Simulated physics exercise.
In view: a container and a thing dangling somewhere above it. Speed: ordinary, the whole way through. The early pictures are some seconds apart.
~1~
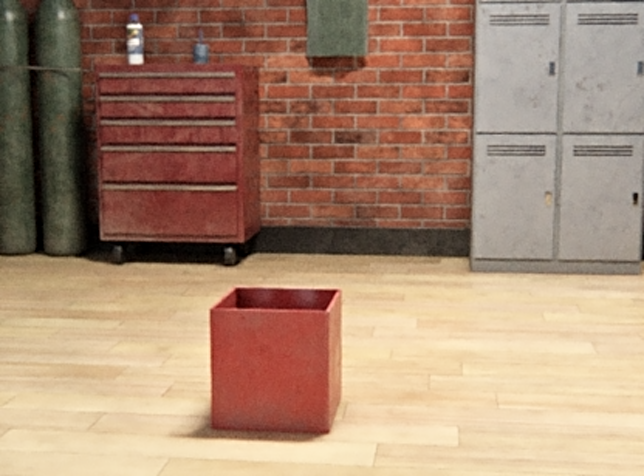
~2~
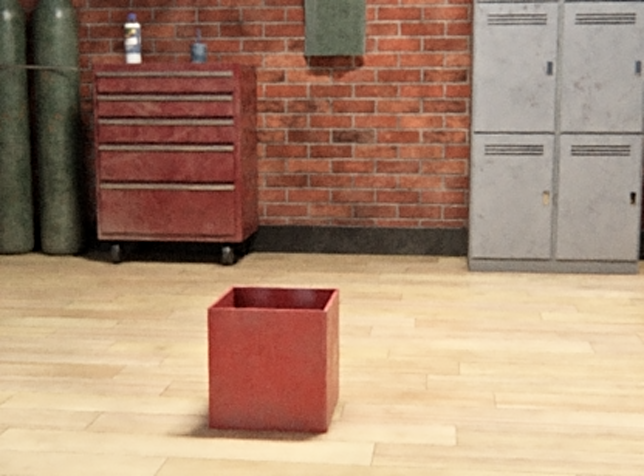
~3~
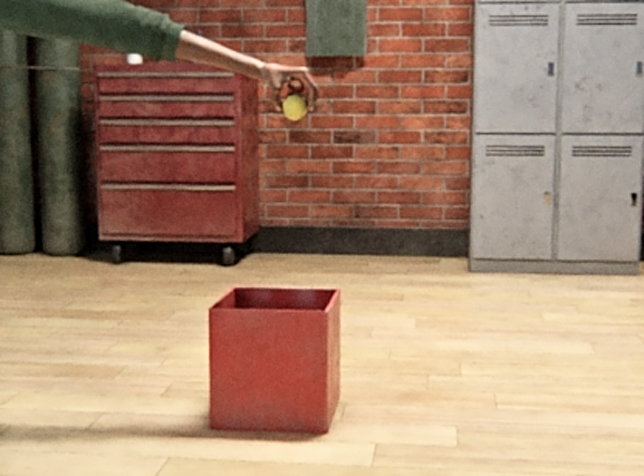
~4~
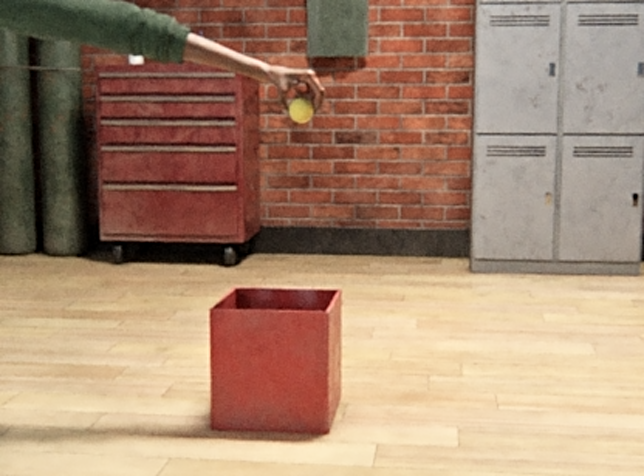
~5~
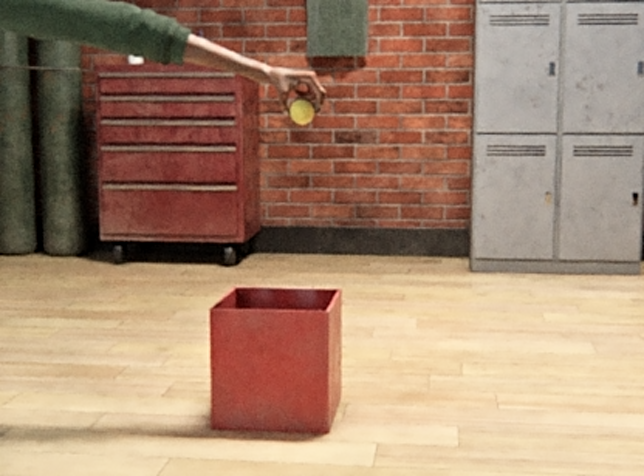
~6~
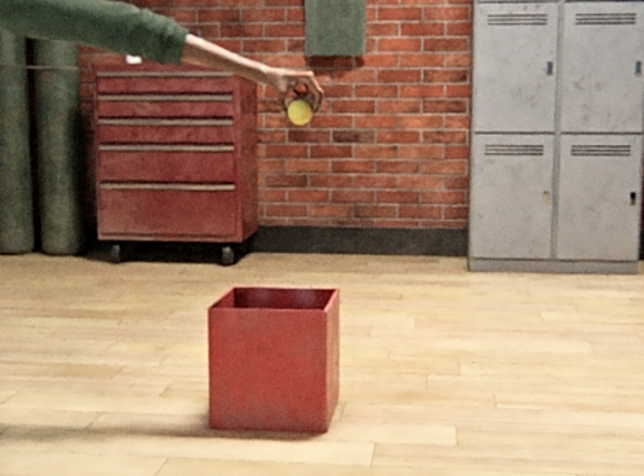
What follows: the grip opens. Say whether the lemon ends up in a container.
Here it's going to be a hit, I reckon.
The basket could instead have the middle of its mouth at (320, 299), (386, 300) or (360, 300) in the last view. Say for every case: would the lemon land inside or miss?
Each spot in order, it finishes in the opening then finishes off target then finishes off target.
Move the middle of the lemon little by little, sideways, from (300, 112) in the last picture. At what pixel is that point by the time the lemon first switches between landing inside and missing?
I'd say it's on the brink close to (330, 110).
Then, 0.18 s past the last view, lemon travelled well along near (300, 152).
Then, 0.30 s past the last view, lemon in the air near (301, 246).
Then, 0.40 s past the last view, lemon in the air near (301, 363).
Finally, the lemon lands inside, near (301, 399).
